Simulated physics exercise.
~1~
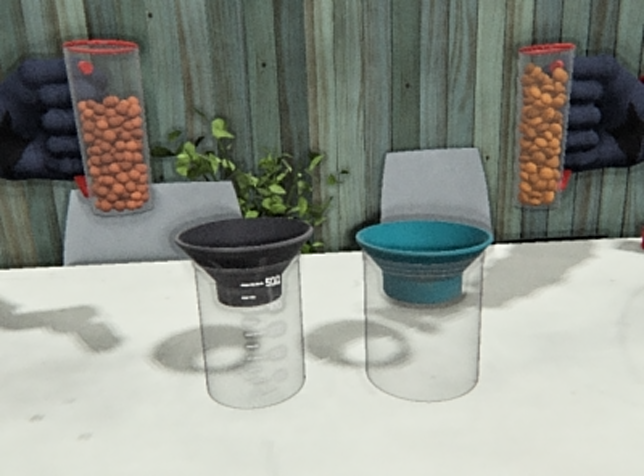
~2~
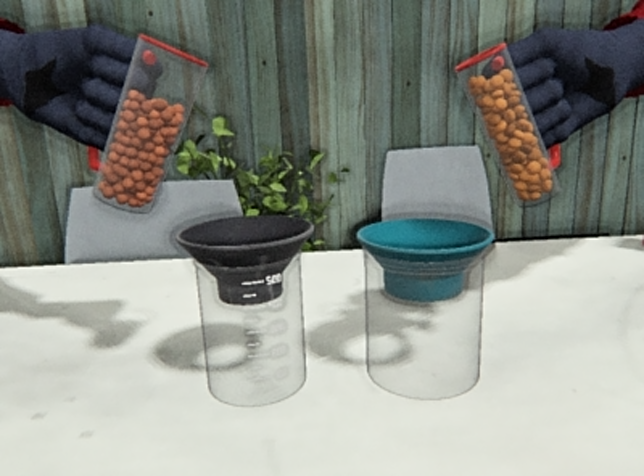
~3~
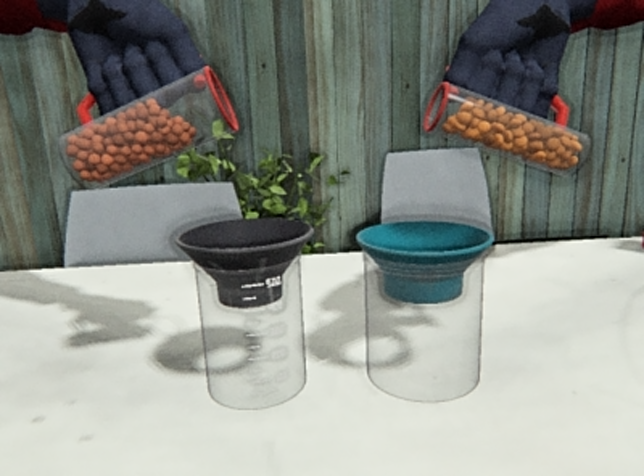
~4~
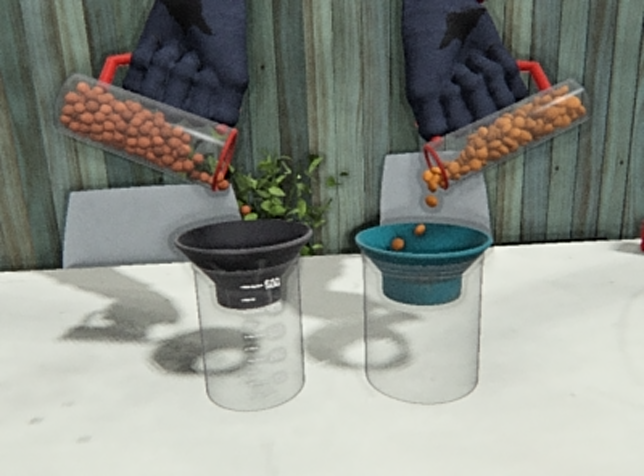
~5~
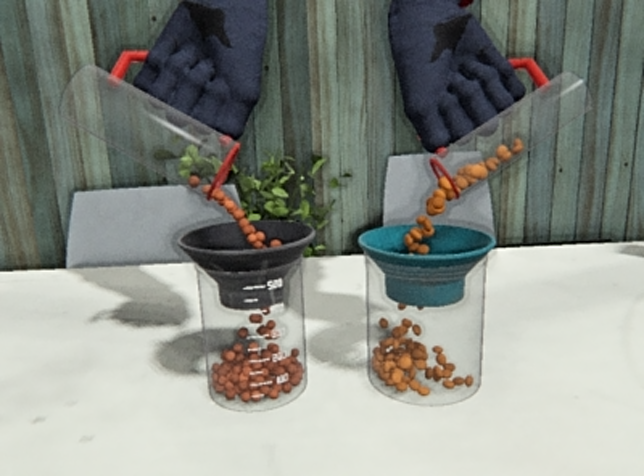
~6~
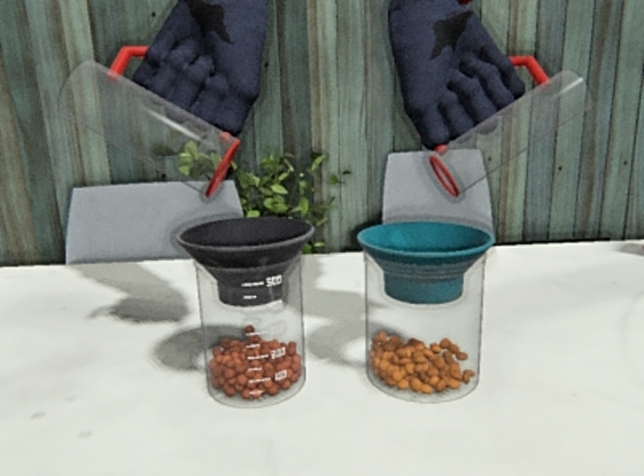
Two dark-gloved hands hold clear, red-trimmed cups of small rounded pieces, reddish brown at left and orange-brown at right, above a white table seen from the front and slightly above. Below them stand two clear jars, the left with a black funnel and the right with a teal one, before a weathered plank wall, grey chairs and a leafy plant. The hands swing the cups inward and tip them onto their sides. Tilting further, they pour the pieces through the funnels. Both cups end empty, still tipped, with each load settled in its jar.
